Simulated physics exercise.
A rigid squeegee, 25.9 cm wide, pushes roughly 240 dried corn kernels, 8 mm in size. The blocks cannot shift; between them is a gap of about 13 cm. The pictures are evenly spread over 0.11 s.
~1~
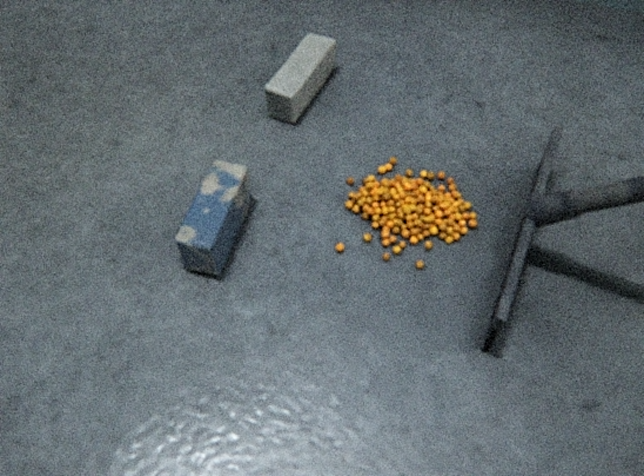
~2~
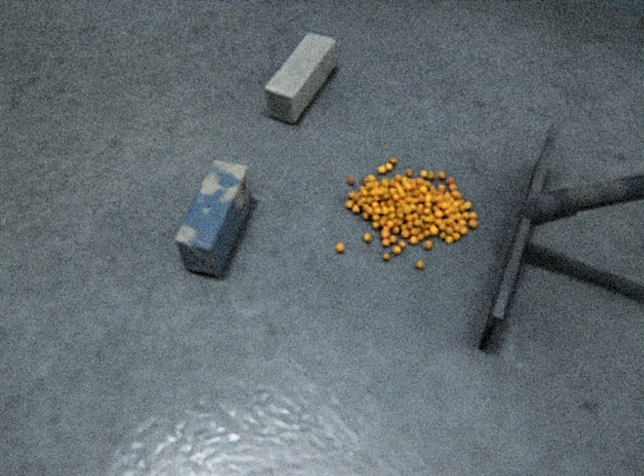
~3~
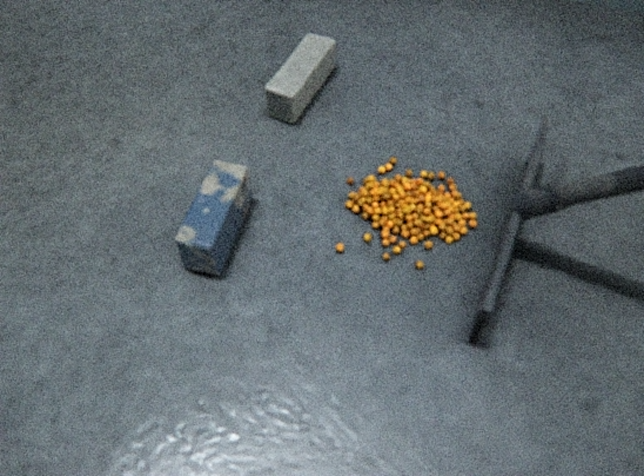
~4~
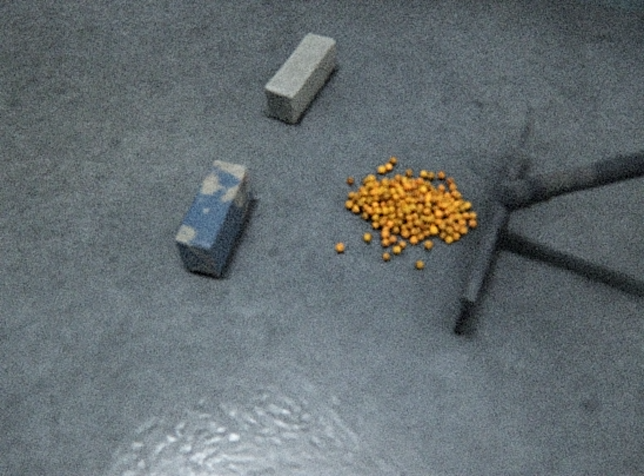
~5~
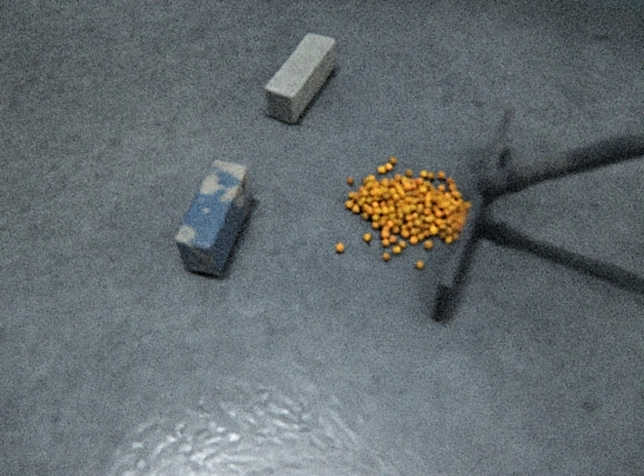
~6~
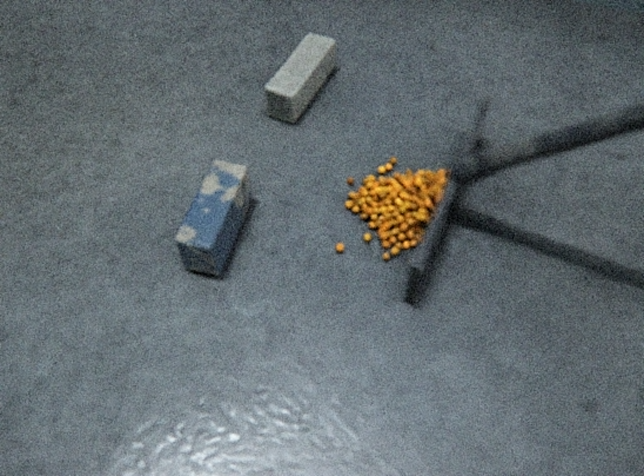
On a gray surface, a dark squeegee moves left and pushes orange kernels closer together.
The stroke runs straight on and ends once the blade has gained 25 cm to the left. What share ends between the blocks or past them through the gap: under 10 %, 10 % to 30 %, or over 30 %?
Through: Large.
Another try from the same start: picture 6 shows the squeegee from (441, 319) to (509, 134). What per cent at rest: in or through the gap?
Through 30.
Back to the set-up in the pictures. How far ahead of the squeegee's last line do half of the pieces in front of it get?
Roughly 11 cm.
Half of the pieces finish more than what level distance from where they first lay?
About 26 cm.
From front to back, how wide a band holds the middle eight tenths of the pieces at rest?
Some 20 cm.
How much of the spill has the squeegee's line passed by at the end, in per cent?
Roughly 0 per cent.
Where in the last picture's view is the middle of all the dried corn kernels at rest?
At about (234, 126).
Then, 0.13 s after the last picture, squeegee 25 cm from its start, spill 20 cm wide; in or through the gap 5 %, held up before the blocks 95 %.
Then, 0.26 s after the last picture, squeegee 26 cm from its start, spill 26 cm wide; in or through the gap 60 %, held up before the blocks 35 %.
Then, 0.37 s after the last picture, squeegee 26 cm from its start, spill 27 cm wide; in or through the gap 60 %, held up before the blocks 35 %.
In the end, in or through the gap 60 %, round the near block 0 %, round the far block 5 %, held up before the blocks 35 %.
